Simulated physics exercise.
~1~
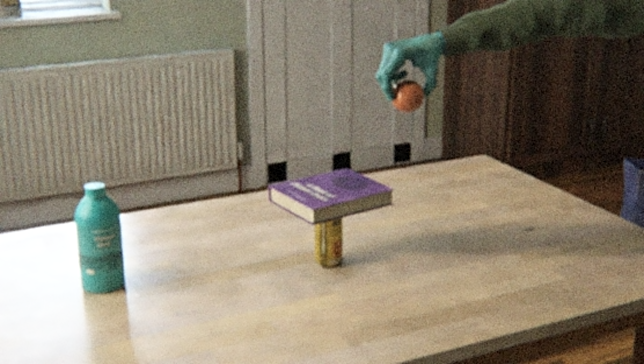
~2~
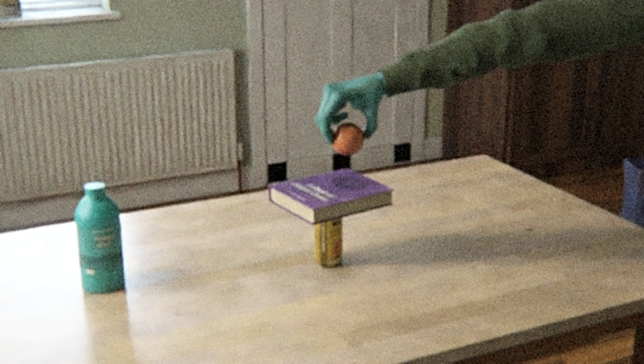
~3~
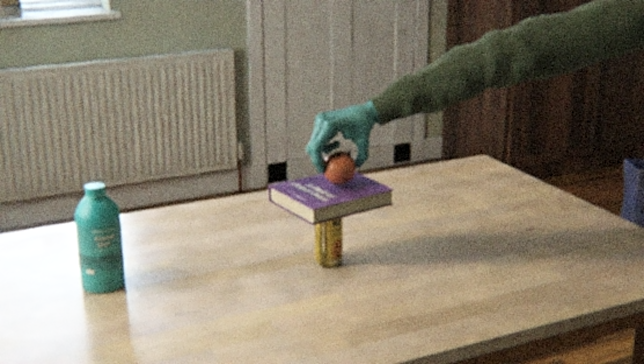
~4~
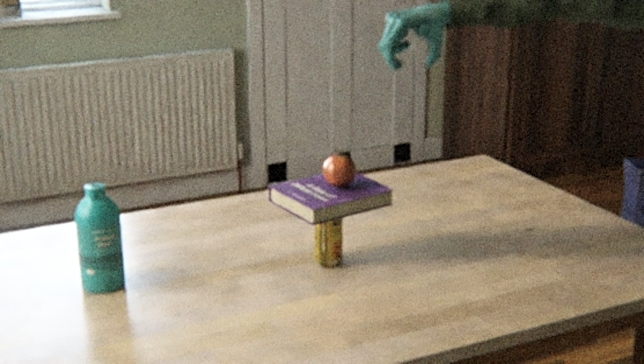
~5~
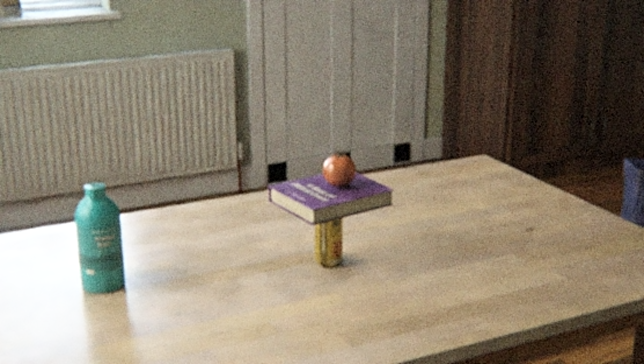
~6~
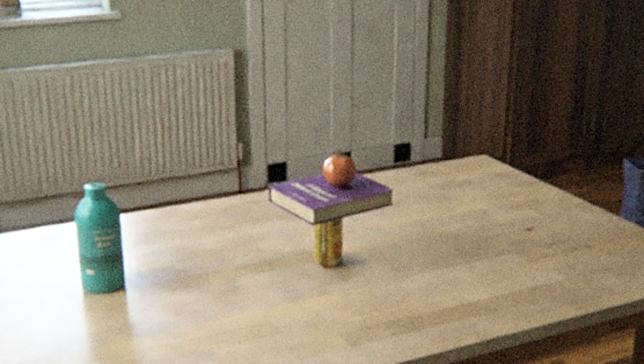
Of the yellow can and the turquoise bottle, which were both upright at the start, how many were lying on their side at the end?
None of them were. The yellow can and the turquoise bottle were both still standing upright at the end.
